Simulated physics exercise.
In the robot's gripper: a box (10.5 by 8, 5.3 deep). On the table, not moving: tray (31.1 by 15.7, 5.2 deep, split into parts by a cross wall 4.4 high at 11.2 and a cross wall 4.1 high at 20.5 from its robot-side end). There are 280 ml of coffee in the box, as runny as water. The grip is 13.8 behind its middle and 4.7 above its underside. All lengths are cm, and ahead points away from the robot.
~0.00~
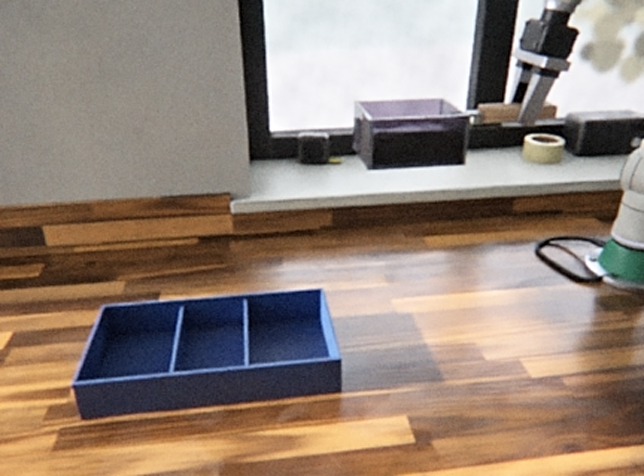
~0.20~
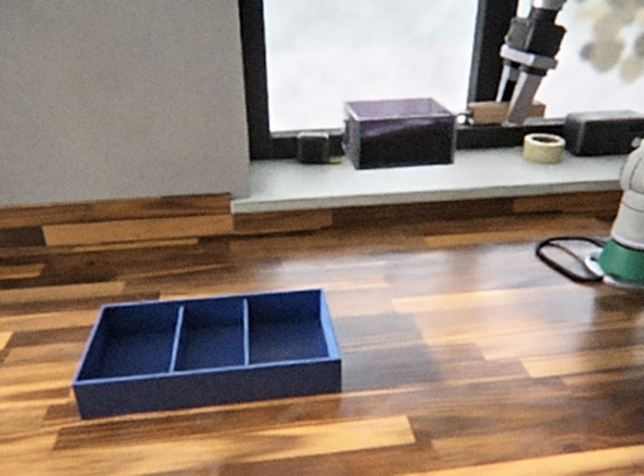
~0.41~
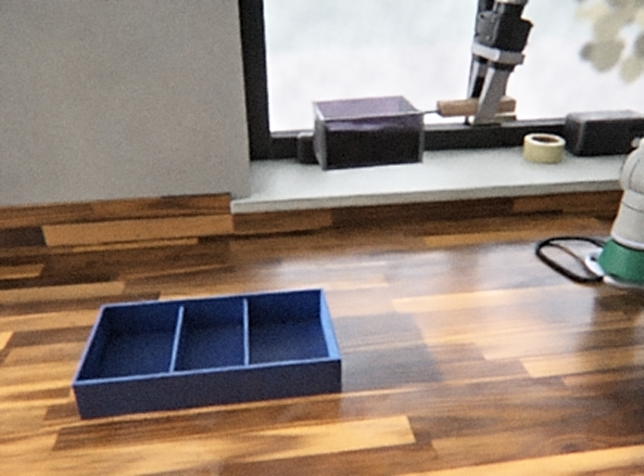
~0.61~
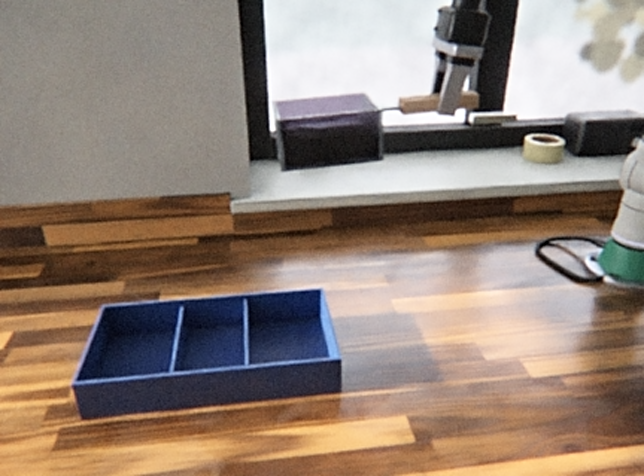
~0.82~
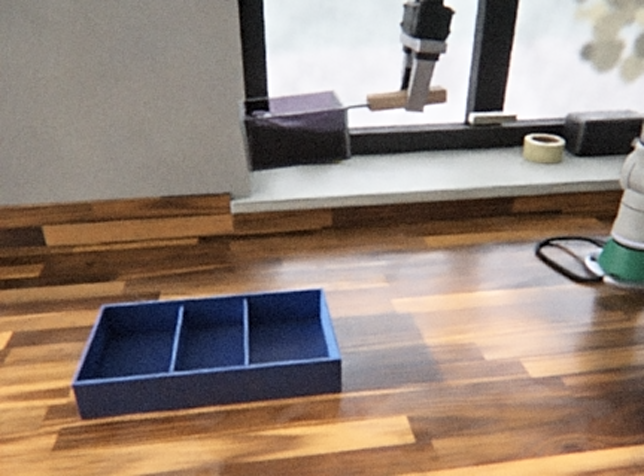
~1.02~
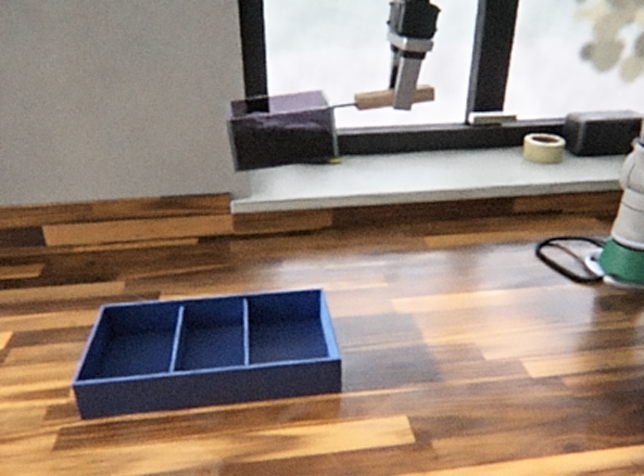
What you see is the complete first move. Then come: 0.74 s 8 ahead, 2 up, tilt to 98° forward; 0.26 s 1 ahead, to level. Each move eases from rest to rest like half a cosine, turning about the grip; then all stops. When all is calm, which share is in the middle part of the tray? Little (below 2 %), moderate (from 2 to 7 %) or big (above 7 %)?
In the middle part of the tray the share is big, above 7 %.
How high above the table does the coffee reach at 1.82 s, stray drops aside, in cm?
About 37 cm.
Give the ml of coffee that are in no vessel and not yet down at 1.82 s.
Some 40 ml.
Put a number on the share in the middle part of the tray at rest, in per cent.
About 25 %.
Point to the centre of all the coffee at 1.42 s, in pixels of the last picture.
Around (277, 221).
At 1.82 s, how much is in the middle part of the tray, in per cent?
Near 25 %.
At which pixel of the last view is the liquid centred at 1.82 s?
Around (277, 321).
After 1.42 s, tilted 57° forward, liquid up to 24 above the table; 215 ml in the box, 65 ml in the air or running down outside.
After 1.82 s, tilted 86° forward, liquid up to 70 above the table; 120 ml in the robot-side part, 70 ml in the middle part, 40 ml in the box, 5 ml on the table or floor, 5 ml in the far-side part, 40 ml in the air or running down outside.
After 2.22 s, level, liquid up to 84 above the table; 130 ml in the robot-side part, 70 ml in the middle part, 35 ml on the table or floor, 5 ml in the far-side part, 40 ml in the air or running down outside.
After 3.02 s, level, liquid up to 33 above the table; 125 ml in the robot-side part, 75 ml in the middle part, 65 ml on the table or floor, 10 ml in the far-side part.
At rest, 125 ml in the robot-side part, 75 ml in the middle part, 65 ml on the table or floor, 10 ml in the far-side part. That is 26 % in the middle part of the tray.
